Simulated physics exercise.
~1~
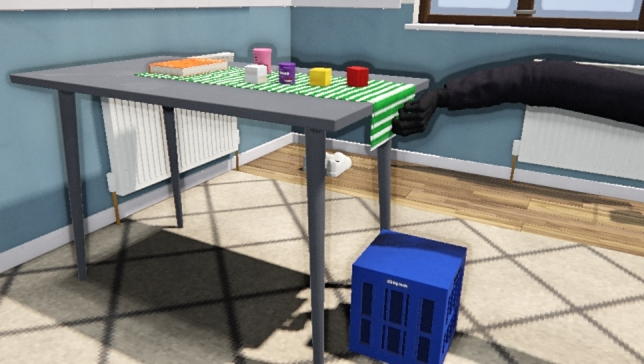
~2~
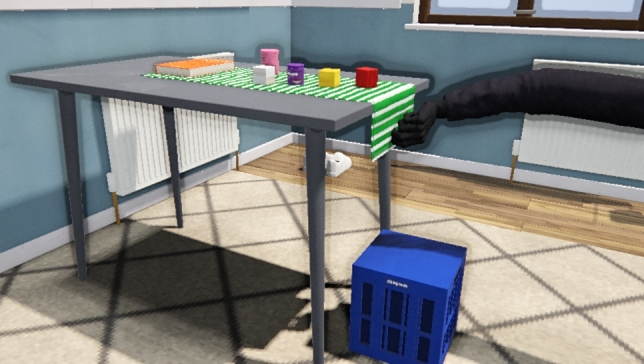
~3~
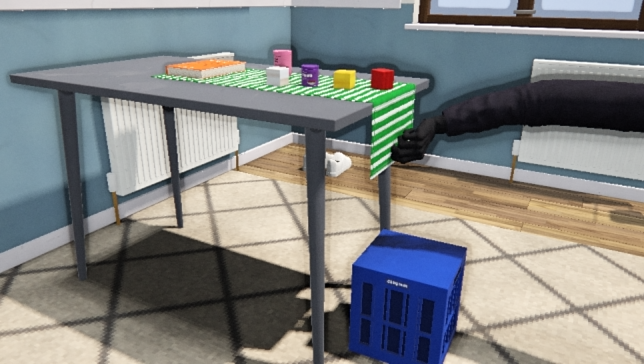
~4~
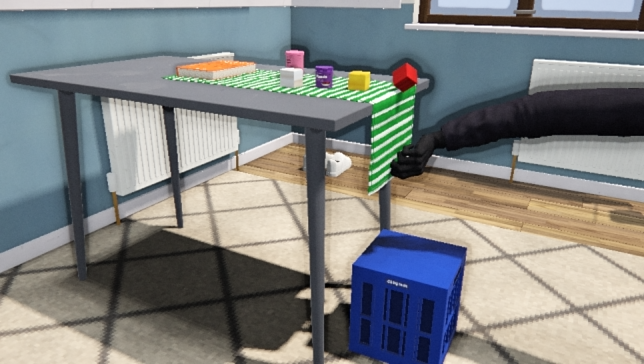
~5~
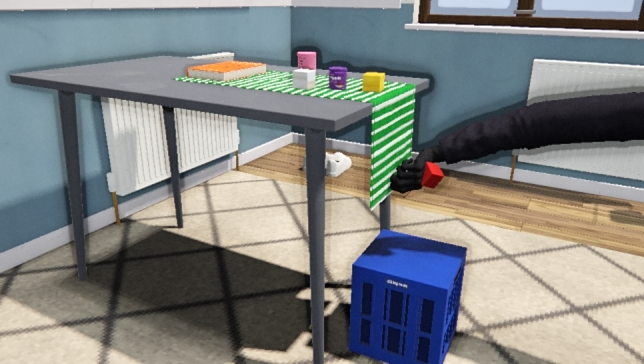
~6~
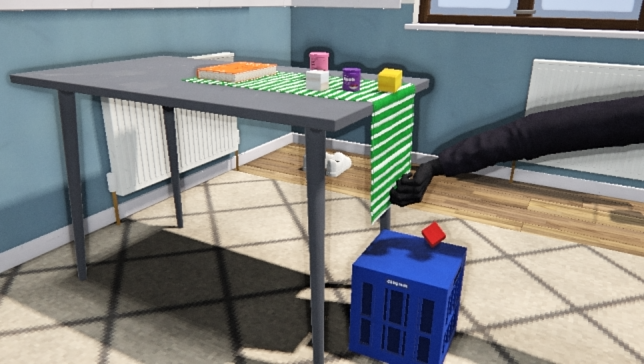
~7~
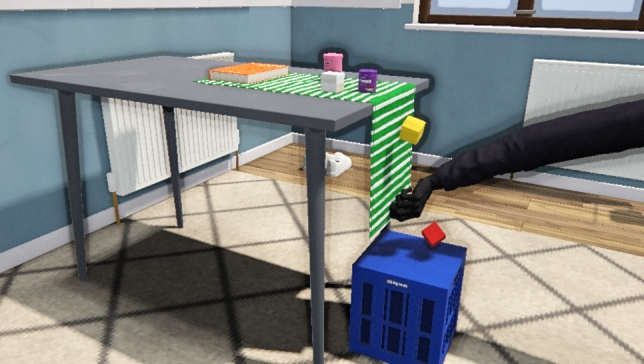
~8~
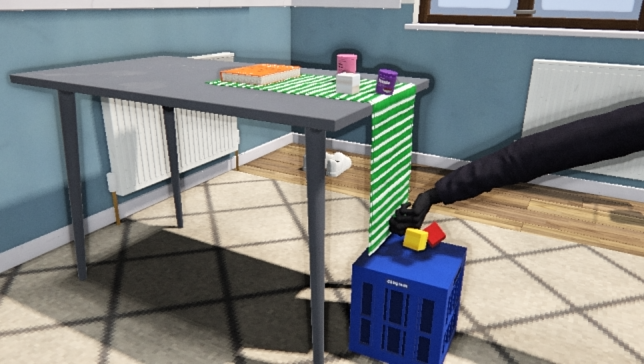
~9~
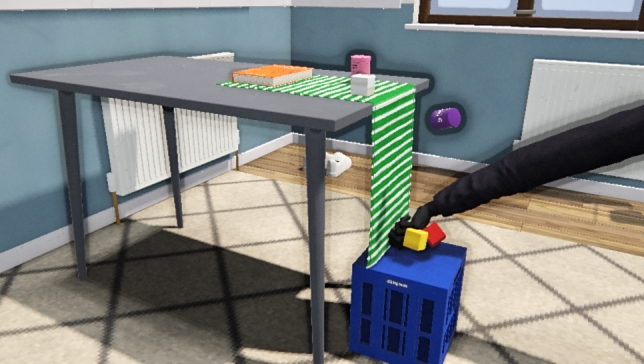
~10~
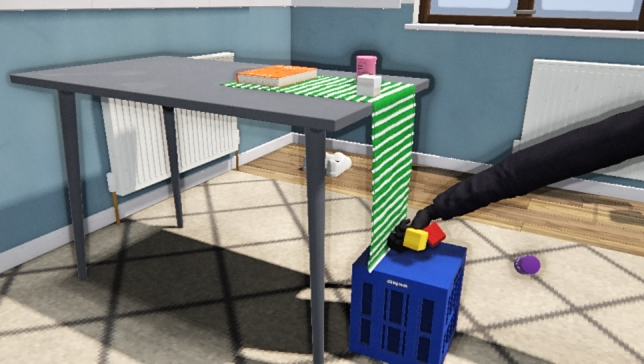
A hand pulls a green striped scarf down, dropping red, yellow and purple objects off the table.
